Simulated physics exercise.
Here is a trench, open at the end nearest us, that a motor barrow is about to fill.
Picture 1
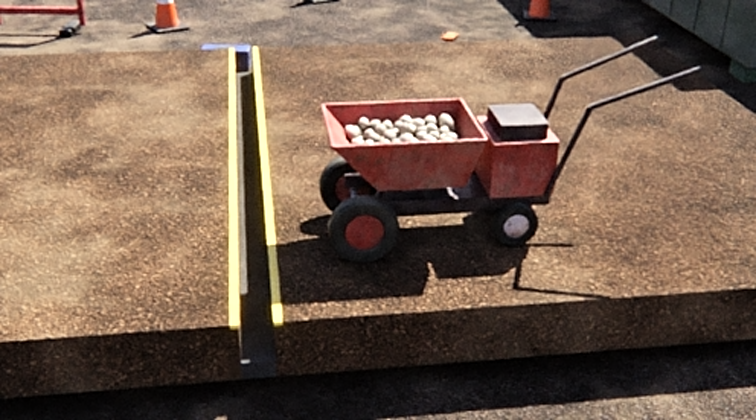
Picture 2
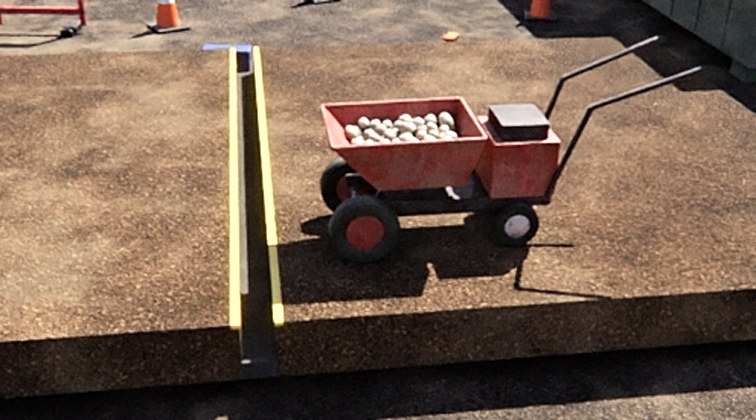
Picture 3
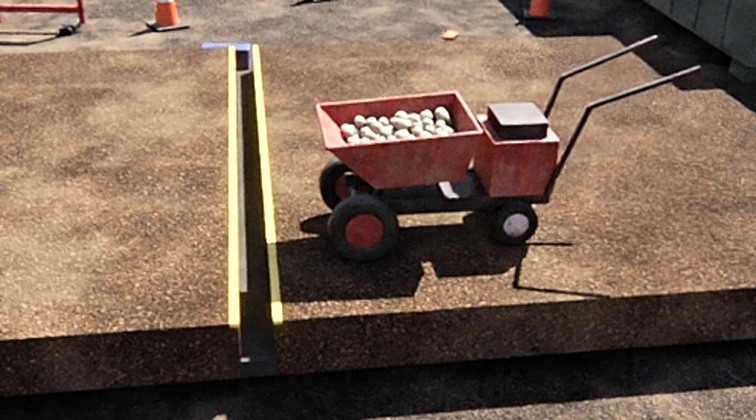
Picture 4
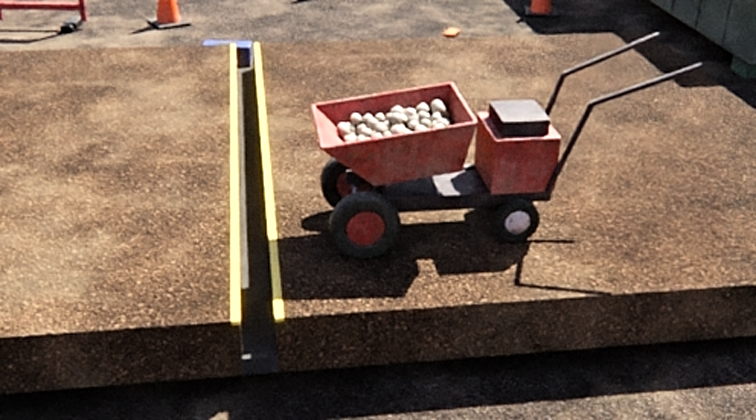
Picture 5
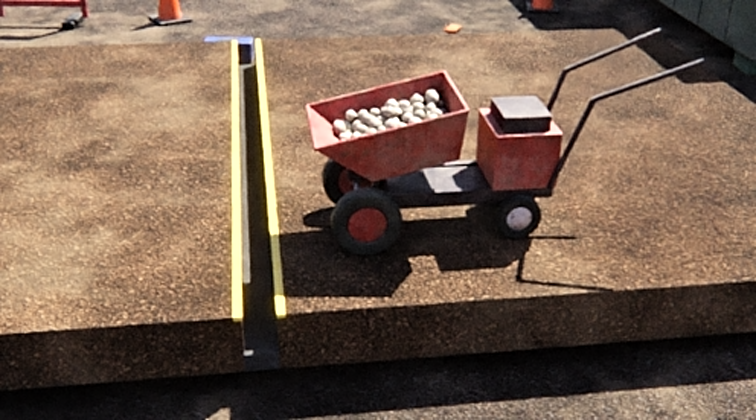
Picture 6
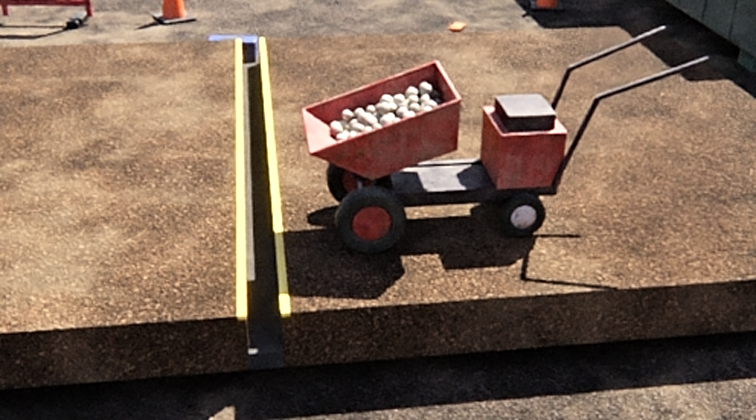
At first, a red motor barrow loaded with pale, rounded stones stands still on brown ground, its skip level, just right of a narrow trench edged in yellow. Then the skip's rear rises gradually, tilting it toward the trench until it is clearly slanted, while the stones stay heaped inside.
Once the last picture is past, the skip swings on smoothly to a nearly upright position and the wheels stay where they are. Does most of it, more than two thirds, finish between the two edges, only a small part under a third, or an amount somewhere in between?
An amount in between, a third to two thirds, finishes between the edges.
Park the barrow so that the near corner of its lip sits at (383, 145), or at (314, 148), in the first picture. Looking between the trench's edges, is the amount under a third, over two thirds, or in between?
Record - trial one: One to two thirds; trial two: Under a third.
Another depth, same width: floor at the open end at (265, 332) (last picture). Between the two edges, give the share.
I'd say around 40 in a hundred.
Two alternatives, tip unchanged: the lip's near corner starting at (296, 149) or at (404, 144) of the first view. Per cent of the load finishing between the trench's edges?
You'd get around 0 in a hundred, then 40 in a hundred.
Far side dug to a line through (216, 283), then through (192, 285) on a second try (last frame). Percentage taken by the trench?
Roughly 100 % first, 100 % second.
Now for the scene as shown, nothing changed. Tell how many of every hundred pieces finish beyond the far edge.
Roughly 50 percent.
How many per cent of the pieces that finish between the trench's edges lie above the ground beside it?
My best guess is some 0 per cent.
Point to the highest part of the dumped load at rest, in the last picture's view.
The peak rests near (198, 217).
Just after the last frame, skip tipped steeply; every one in the skip.
A moment on, skip tipped right over; roughly half in the skip; roughly a quarter in or heaped over the trench; roughly a quarter beyond it; just a few falling.
Further on, skip tipped right over; roughly half in or heaped over the trench; roughly half beyond it.
When it is over, skip tipped right over; roughly half in or heaped over the trench; roughly half beyond it.
